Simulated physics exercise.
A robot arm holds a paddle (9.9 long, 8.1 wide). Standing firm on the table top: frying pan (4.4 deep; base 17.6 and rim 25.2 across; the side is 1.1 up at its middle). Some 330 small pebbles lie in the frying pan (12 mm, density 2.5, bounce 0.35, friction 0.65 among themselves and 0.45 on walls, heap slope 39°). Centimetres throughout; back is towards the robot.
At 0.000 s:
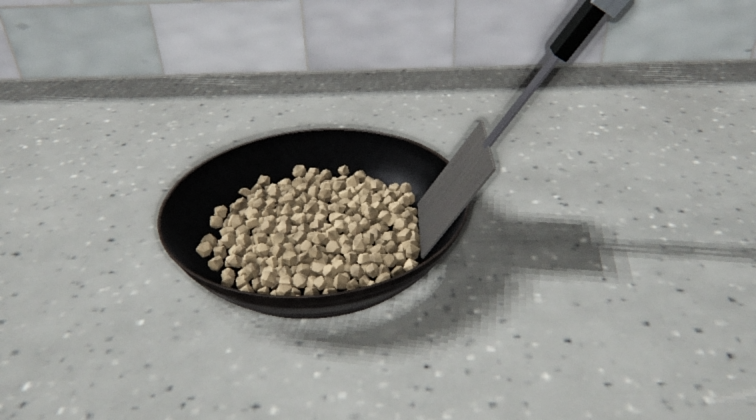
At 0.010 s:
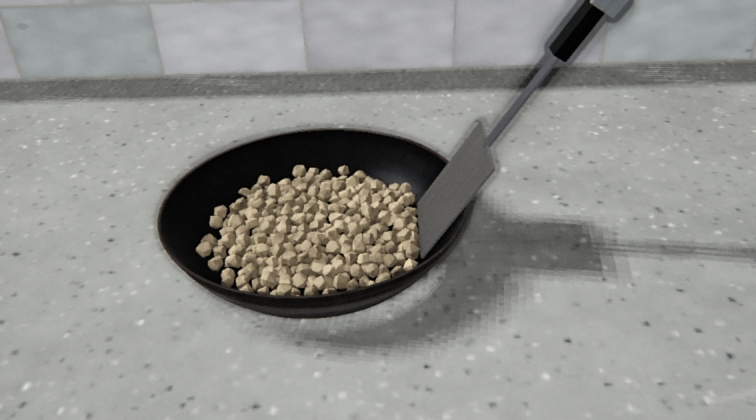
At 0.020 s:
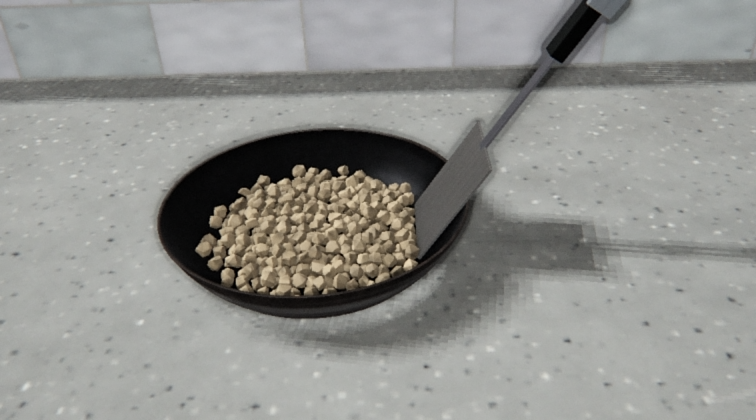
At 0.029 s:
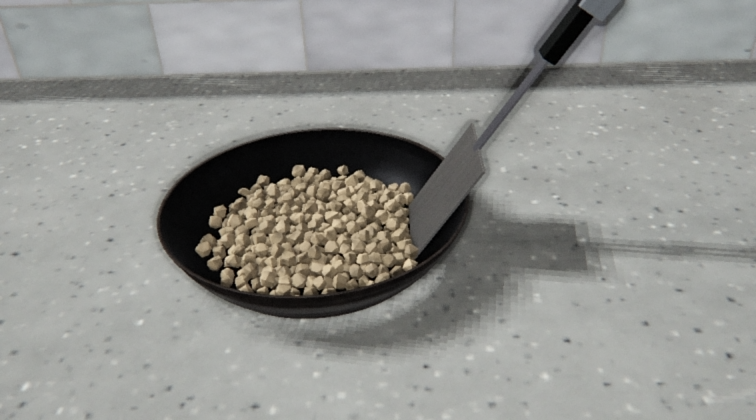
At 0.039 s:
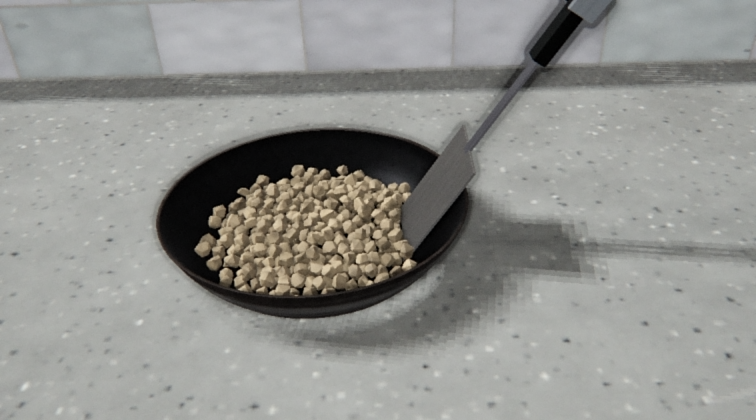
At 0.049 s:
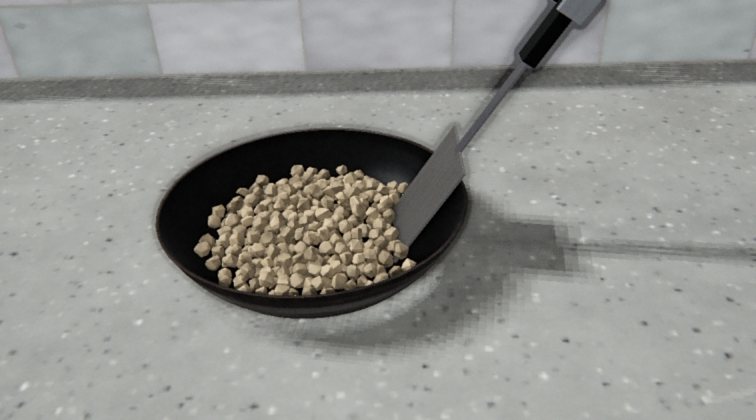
To begin with, a gray paddle with a black-collared handle leans into the right side of a black frying pan holding a heap of small tan pebbles on a speckled countertop. The paddle then slides slightly left against the heap's edge, while the pebbles barely shift and the pan stays nearly still.
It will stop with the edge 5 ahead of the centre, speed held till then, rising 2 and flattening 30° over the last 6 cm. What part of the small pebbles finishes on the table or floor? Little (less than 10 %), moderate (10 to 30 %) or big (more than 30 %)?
A little share, less than 10 %, ends on the table or floor.
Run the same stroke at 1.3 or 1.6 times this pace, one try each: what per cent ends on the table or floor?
Some 0 and 5 per cent.
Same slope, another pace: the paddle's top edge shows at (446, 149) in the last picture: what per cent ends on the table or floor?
About 0 per cent.
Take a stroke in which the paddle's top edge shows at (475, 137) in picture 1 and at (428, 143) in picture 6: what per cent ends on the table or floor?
Some 5 per cent.
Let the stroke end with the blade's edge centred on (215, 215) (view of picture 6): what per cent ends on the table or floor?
About 10 per cent.
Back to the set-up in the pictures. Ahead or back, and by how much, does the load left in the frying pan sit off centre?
About 4.5 cm ahead.
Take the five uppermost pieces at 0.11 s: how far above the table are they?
Some 4 cm.
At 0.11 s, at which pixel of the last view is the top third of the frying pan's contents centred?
Around (286, 220).
After 0.11 s, sloping 57°, highest piece 5 above the table; 328 in the frying pan.
After 0.16 s, sloping 45°, highest piece 5 above the table; 328 in the frying pan.
After 0.39 s, sloping 27°, highest piece 5 above the table; 324 in the frying pan, 4 on the table or floor.
After 1.44 s, sloping 27°, highest piece 5 above the table; 324 in the frying pan, 4 on the table or floor.
In the end, 324 in the frying pan, 4 on the table or floor. That is 1 % on the table or floor.
